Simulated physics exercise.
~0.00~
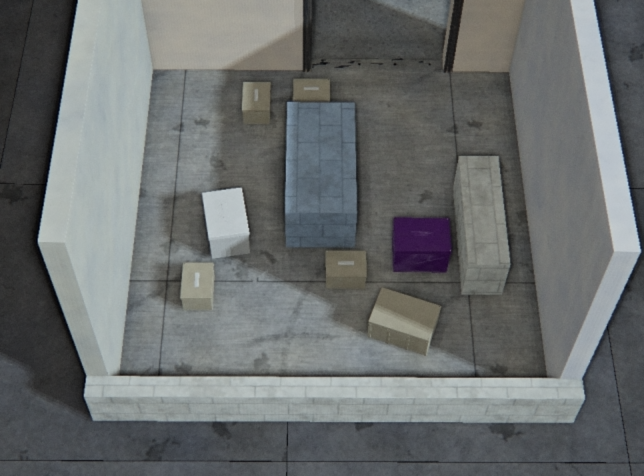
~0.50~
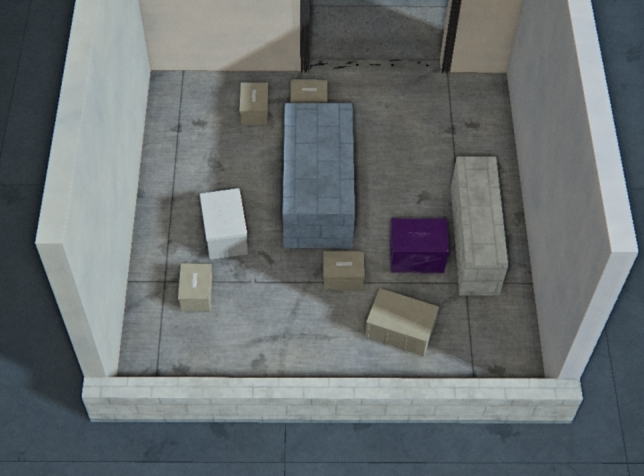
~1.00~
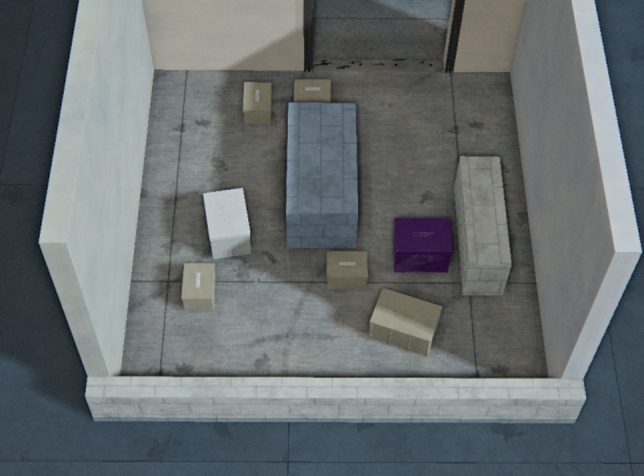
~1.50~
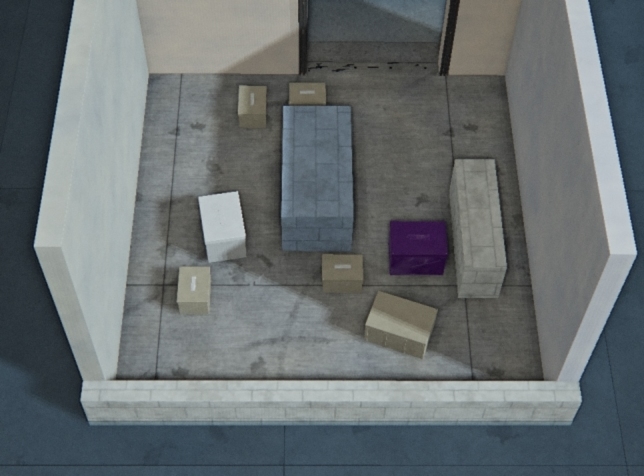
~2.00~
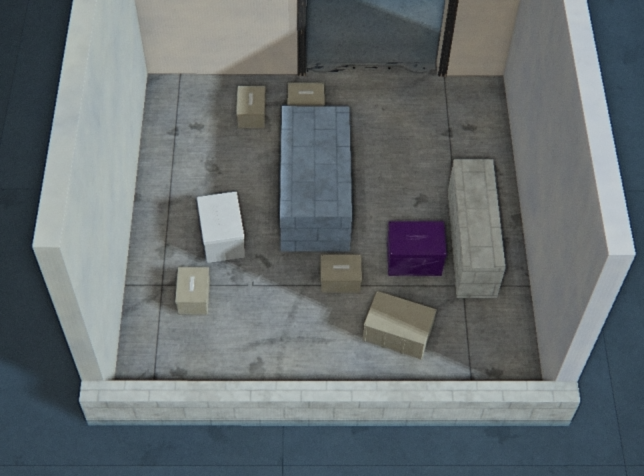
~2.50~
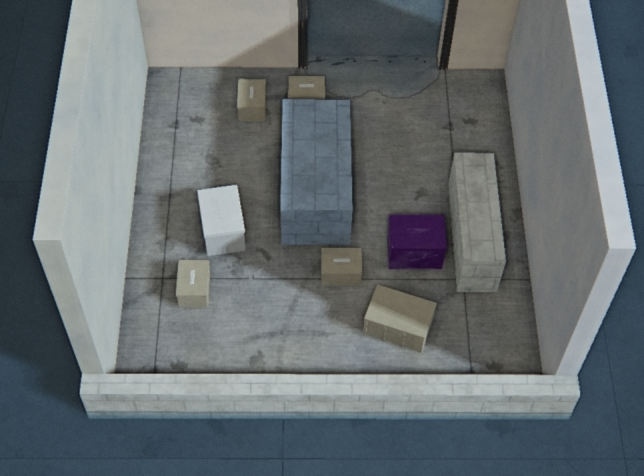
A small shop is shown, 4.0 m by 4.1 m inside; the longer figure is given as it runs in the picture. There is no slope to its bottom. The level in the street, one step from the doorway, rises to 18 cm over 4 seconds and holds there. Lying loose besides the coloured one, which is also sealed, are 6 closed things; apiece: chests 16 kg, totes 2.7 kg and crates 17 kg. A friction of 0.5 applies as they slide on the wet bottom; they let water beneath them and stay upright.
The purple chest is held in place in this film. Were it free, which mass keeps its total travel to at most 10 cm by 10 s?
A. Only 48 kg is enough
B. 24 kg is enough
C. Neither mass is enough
Only 48 kg is enough (A).
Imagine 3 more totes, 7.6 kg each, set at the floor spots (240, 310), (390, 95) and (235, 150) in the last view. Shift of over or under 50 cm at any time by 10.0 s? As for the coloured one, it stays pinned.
In turn: Under, over, short of it.
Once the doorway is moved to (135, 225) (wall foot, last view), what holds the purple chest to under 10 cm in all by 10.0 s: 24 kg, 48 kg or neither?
Result: Lighter option suffices.
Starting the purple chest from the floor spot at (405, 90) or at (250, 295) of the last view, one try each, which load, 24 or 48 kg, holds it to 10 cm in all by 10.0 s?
In turn: Only the larger holds; the smaller is enough.
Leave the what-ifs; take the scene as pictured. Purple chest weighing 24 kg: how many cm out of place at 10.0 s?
It would be some 60 cm from its spot.
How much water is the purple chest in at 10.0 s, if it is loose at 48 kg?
10 cm, roughly.
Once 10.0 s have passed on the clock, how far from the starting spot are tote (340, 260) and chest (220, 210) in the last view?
In that order: 100 cm, 0 cm.
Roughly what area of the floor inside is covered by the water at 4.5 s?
Some 4.5 m2 of it.
After 3.5 s the purple chest would be 0 cm from its start with 24 kg and 0 cm from its start with 48 kg; 0 cm of water round it then.
After 4.5 s the purple chest would be 0 cm from its start with 24 kg and 0 cm from its start with 48 kg; 3 cm of water round it then.
After 7.0 s the purple chest would be 43 cm from its start with 24 kg and 0 cm from its start with 48 kg; 9 cm of water round it then.
After 10.0 s the purple chest would be 64 cm from its start with 24 kg and 0 cm from its start with 48 kg; 10 cm of water round it then.
